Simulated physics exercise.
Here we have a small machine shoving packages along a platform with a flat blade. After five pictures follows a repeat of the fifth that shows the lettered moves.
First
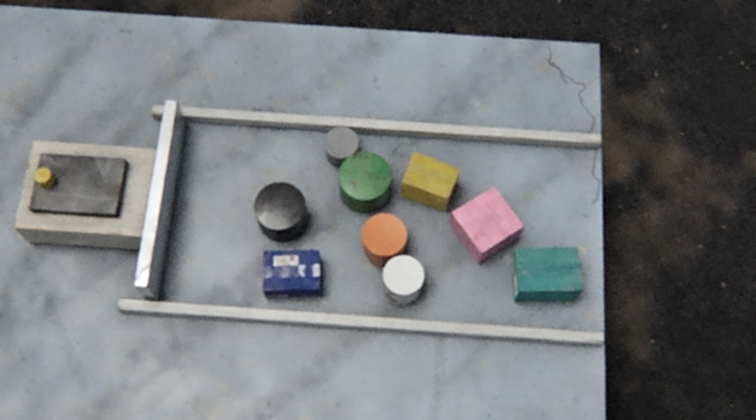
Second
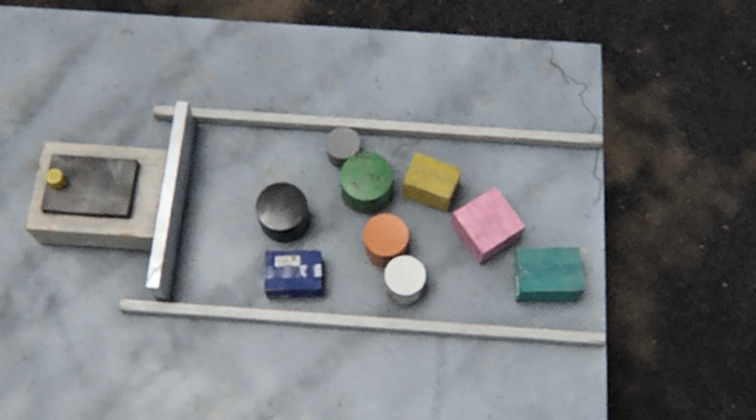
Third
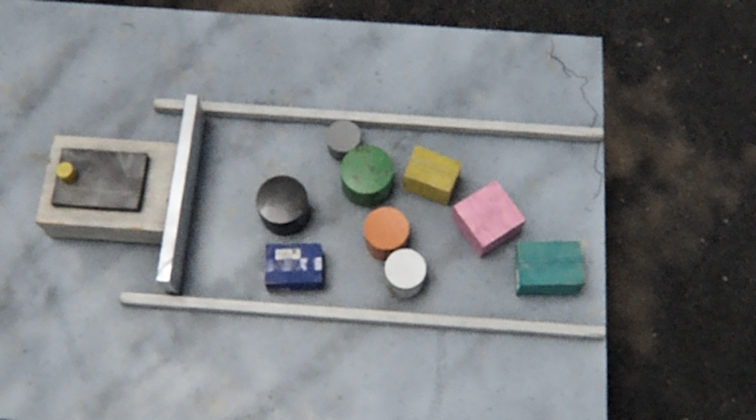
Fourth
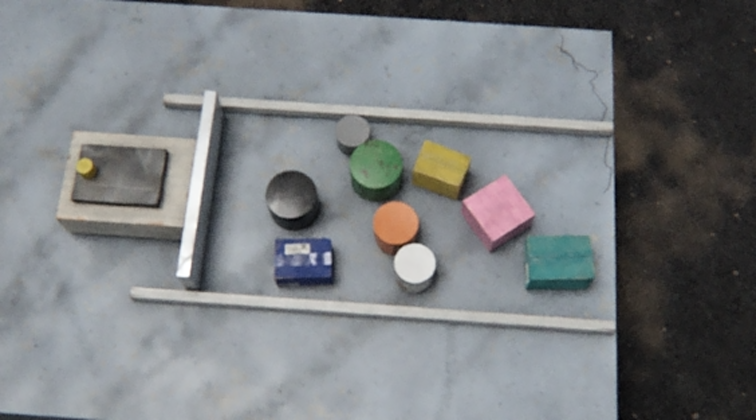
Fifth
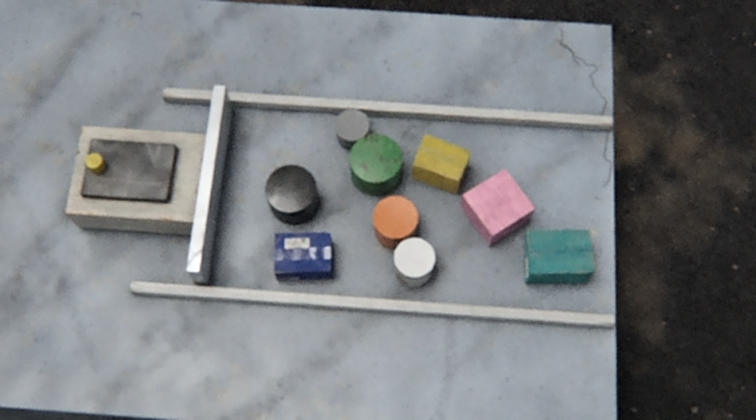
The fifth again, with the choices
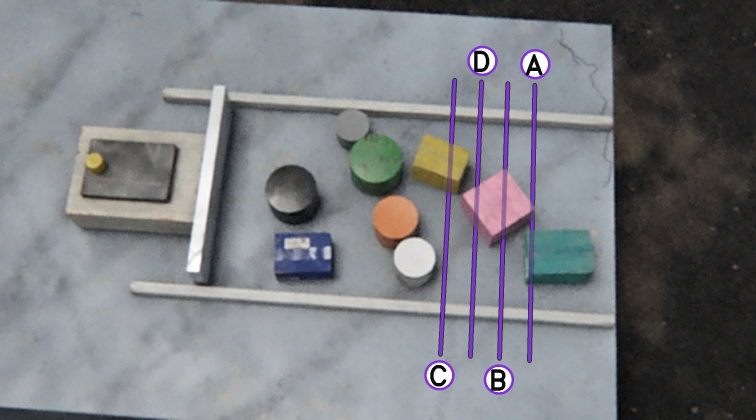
A marble platform holds motionless colourful packages while a small machine slides its flat blade right.
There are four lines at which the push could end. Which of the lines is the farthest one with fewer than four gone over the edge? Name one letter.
At A, and not beyond.
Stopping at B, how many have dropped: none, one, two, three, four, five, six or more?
By then, one.
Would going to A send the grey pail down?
No.
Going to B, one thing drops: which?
The turquoise parcel.
On the marked copy, A at (532, 216); B at (504, 214); C at (448, 210); D at (476, 212).
Taking A. A third of the way, robot (253, 178); blue parcel (355, 261); green canister (386, 161).
Two thirds of the way, robot (370, 186); turquoise parcel (567, 257); pink crate (526, 200).
When it is over, robot (462, 192); turquoise parcel over the edge; white pail (613, 293); one fallen.
As for the rest, B is within the limit but short; C is within the limit but short; D is within the limit but short.
